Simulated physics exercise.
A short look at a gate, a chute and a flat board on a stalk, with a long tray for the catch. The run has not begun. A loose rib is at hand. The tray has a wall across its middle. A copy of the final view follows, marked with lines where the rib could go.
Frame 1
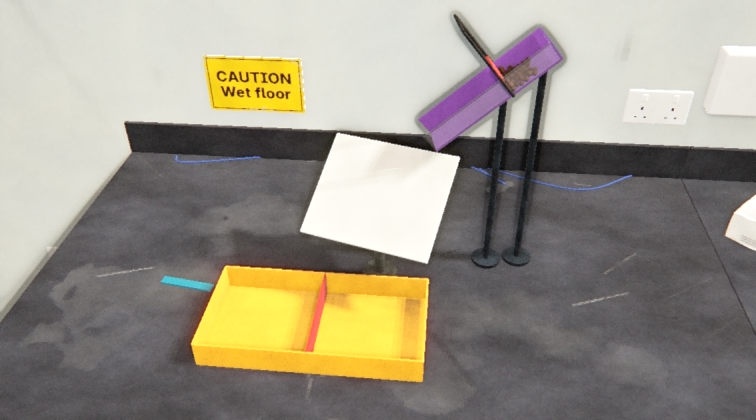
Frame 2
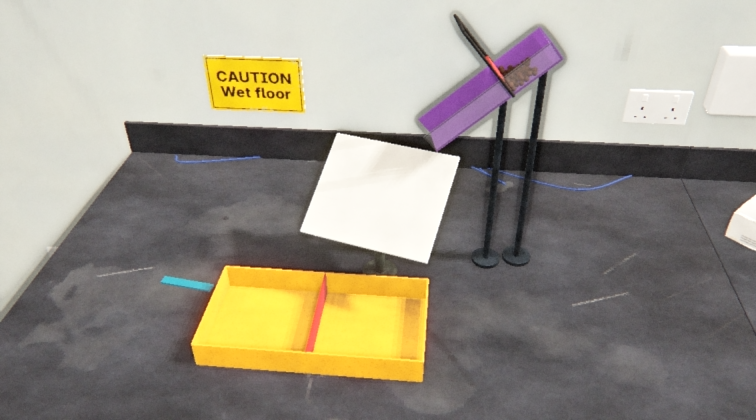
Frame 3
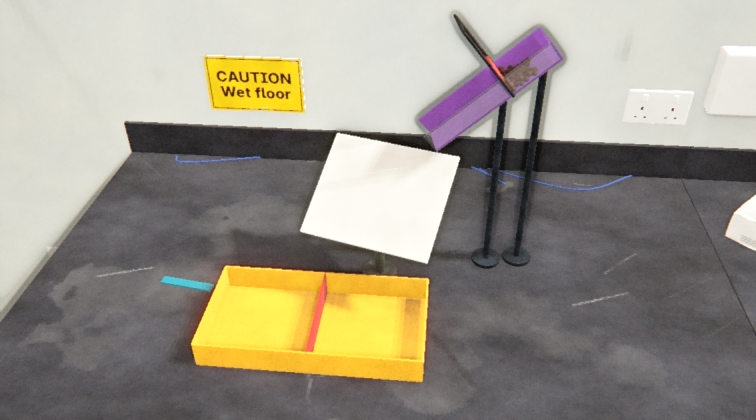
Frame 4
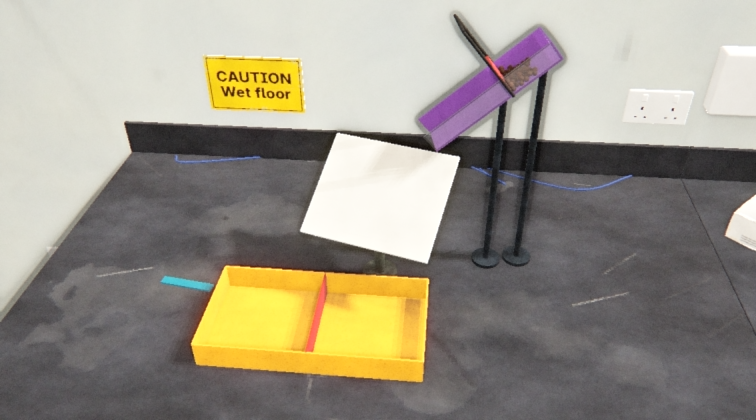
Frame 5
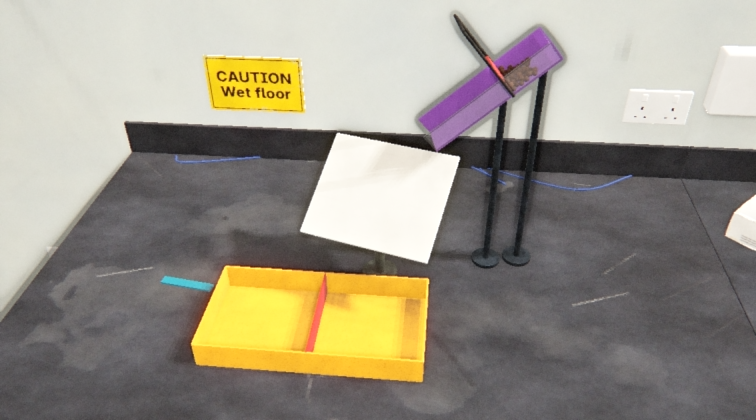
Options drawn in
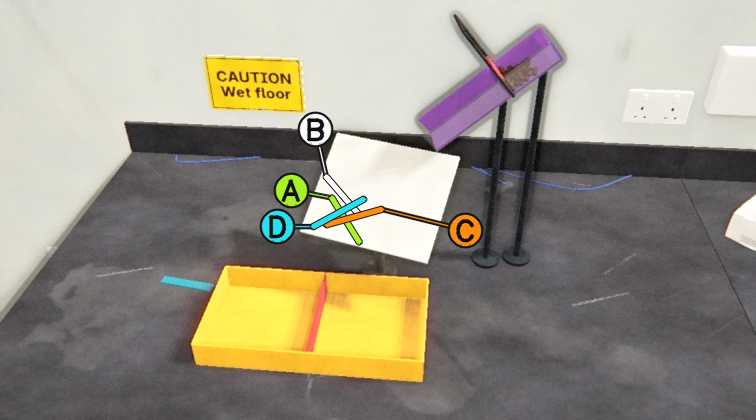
Nothing moves and the camera holds still, looking slightly down on a dark grey worktop against a pale wall with a yellow caution sign and a socket. A purple chute on two black posts slopes down to the left at upper right, a dark clump behind its red-and-black gate. Below it a tilted white board stands behind a yellow tray with a red middle wall, a blue strip at the tray's left.
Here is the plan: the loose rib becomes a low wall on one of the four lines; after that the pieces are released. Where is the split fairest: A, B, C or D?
Choose D.
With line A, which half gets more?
Right.
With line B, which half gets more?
More lands on the right.
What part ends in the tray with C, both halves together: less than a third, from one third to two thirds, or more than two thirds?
More than two thirds.
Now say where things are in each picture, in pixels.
In the first picture, load behind the gate (513, 77), allspice berries; lip of the chute (434, 142), sloping fairly steeply.
In the second picture, middle of the board (379, 194), tilted fairly steeply; middle of its low edge (361, 246); of its high edge (396, 145).
In the third picture, front corners of the tray (192, 344) and (423, 361); front end of its middle wall (306, 353); gate still shut (493, 67).
In the fourth picture, middle of the load (513, 77); lip (434, 142).
In the fifth picture, middle of the load (513, 77); lip (434, 142).
On the marked copy, line A from (331, 198) to (359, 241); line B from (326, 176) to (359, 214); line C from (381, 209) to (326, 224); line D from (363, 199) to (313, 226).
With A, of what is caught, just a few in the left half, almost all in the right.
With B, of what is caught, about a tenth in the left half, almost all in the right.
With C, of what is caught, the larger part in the left half, about a tenth in the right.
With D, of what is caught, roughly two thirds in the left half, roughly a third in the right.
